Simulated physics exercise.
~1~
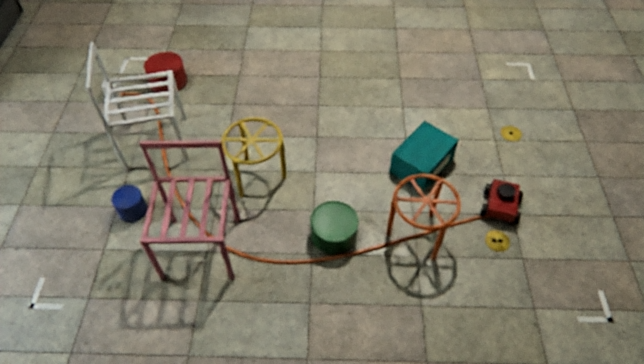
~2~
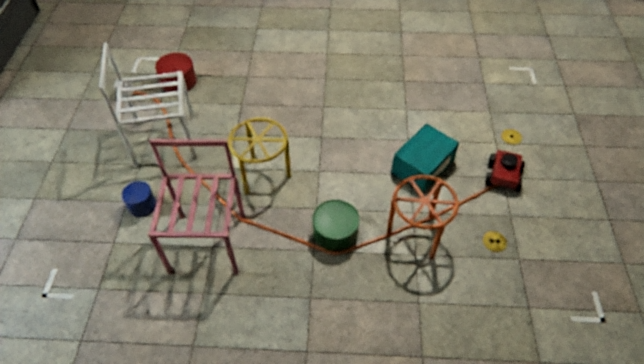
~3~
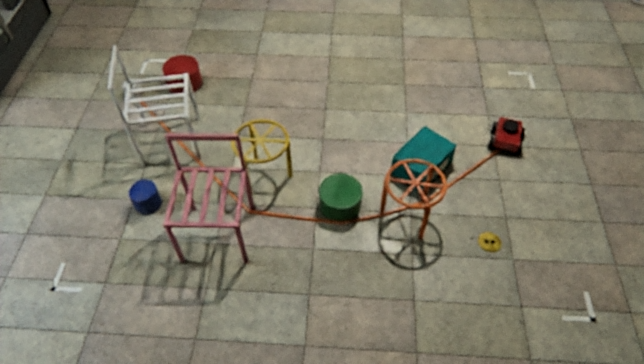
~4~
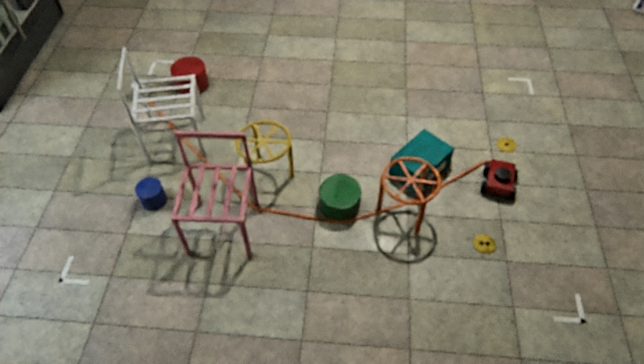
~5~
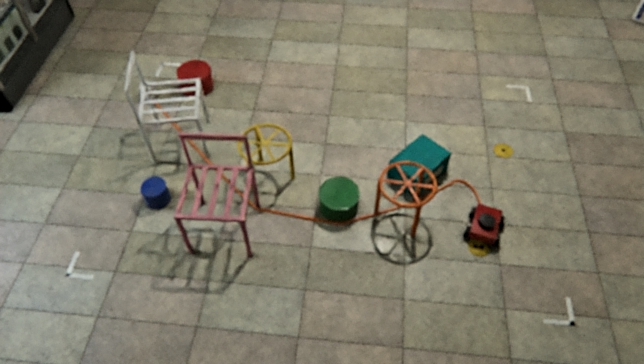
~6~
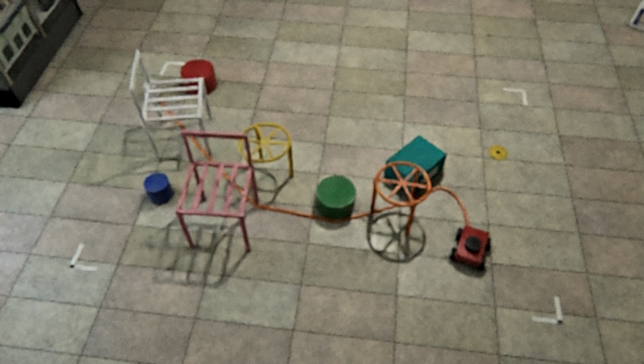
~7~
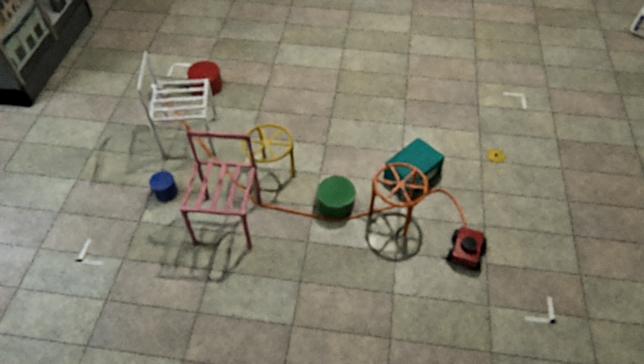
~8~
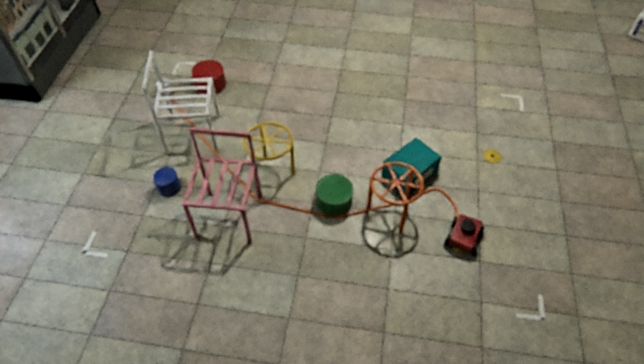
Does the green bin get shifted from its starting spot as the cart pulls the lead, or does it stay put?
The green bin gets shifted, sliding a little way up the floor as the lead pulls taut, while the teal box stays put and the white chair hardly stirs.
